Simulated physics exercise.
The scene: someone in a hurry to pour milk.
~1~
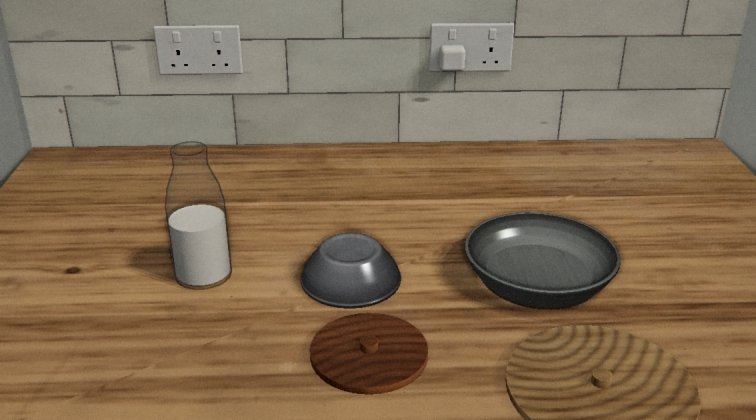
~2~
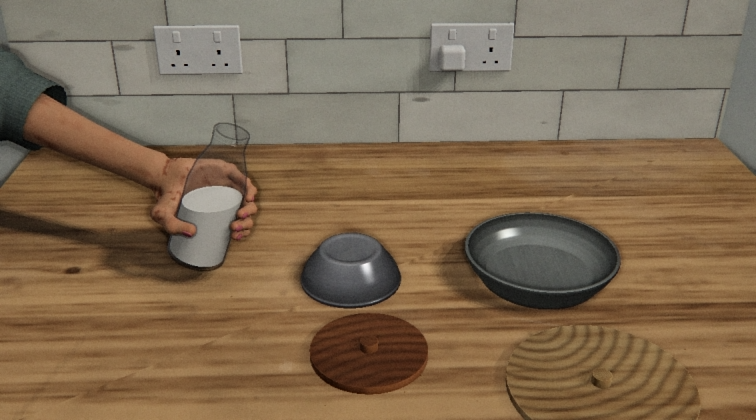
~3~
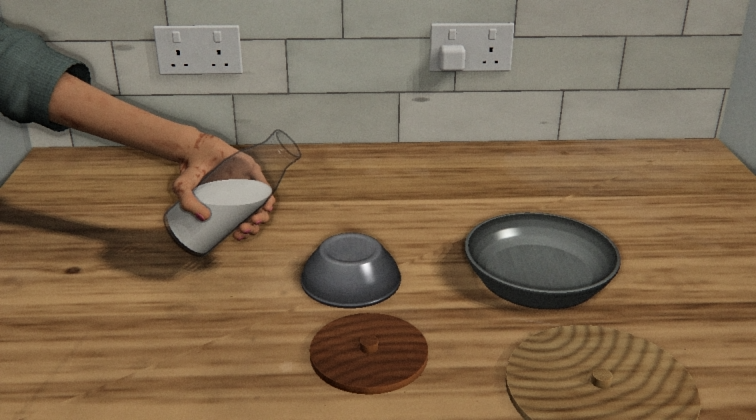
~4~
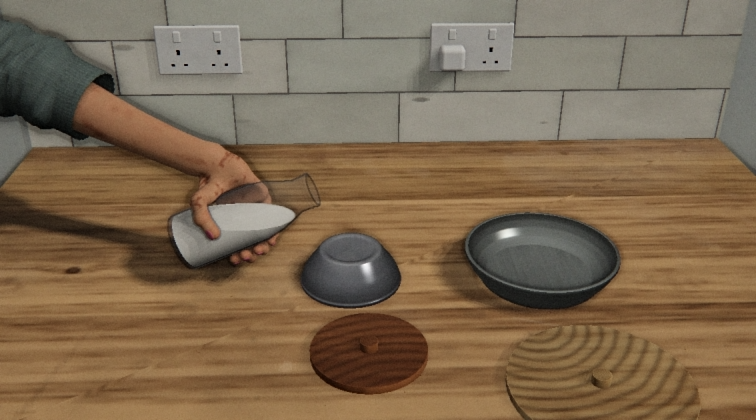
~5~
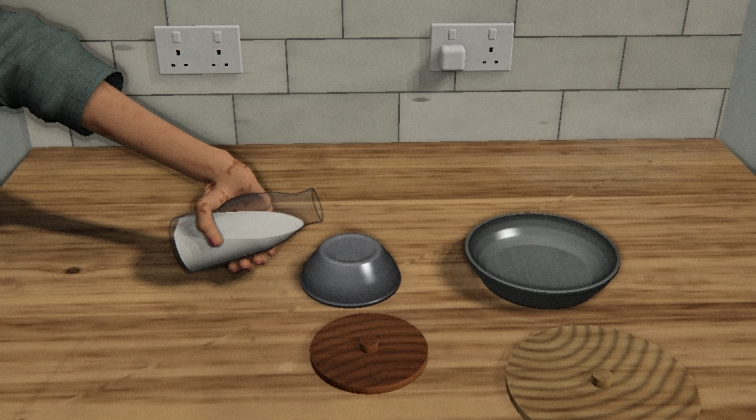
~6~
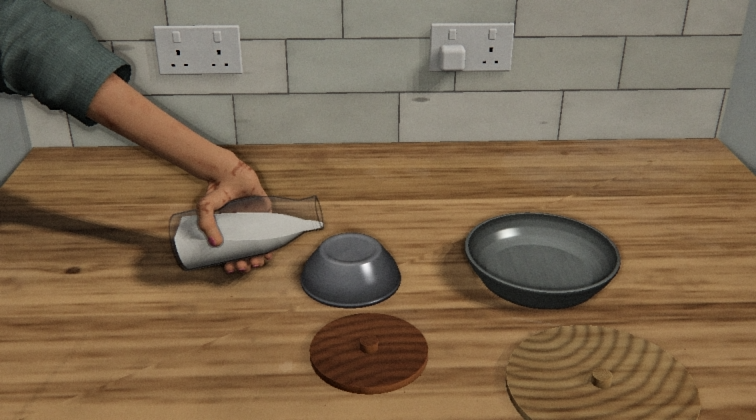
On a wooden kitchen worktop, a hand lifting a half-full milk bottle and tilting it rightwards beside an upside-down bowl.
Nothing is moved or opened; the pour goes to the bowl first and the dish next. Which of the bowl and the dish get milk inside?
The bowl gets none inside and the dish catches it.
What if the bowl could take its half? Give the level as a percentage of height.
Near 50 in a hundred.
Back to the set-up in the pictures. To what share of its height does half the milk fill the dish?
I make it 25 per cent.
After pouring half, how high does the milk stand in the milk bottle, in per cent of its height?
I make it 20 per cent.
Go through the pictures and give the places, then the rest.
Before the pour; milk bottle (196, 212) about half full; bowl (351, 266) upside down; dish (540, 265) open, in the first picture.
The milk bottle is on its way; milk bottle about half full, surface at (212, 200); bowl (351, 266) upside down, in the second picture.
Tilting; milk bottle (237, 188) tipped 50° with all of its load; dish (540, 265) open, in the third picture.
No stream yet; milk bottle (249, 215) tipped 65° with all of its load; bowl (351, 266) upside down, in the fourth picture.
Still nothing leaves it; milk bottle (252, 225) tipped 70° with all of its load; dish (540, 265) open, in the fifth picture.
On the point of pouring; milk bottle (252, 227) tipped 75° with all of its load; bowl (351, 266) upside down; dish (540, 265) open, in the sixth picture.
A moment on, it runs off the upturned base of the bowl.
Further on, the milk goes into the dish.
When it is over, the bowl is empty, in a puddle; the dish has its share inside.
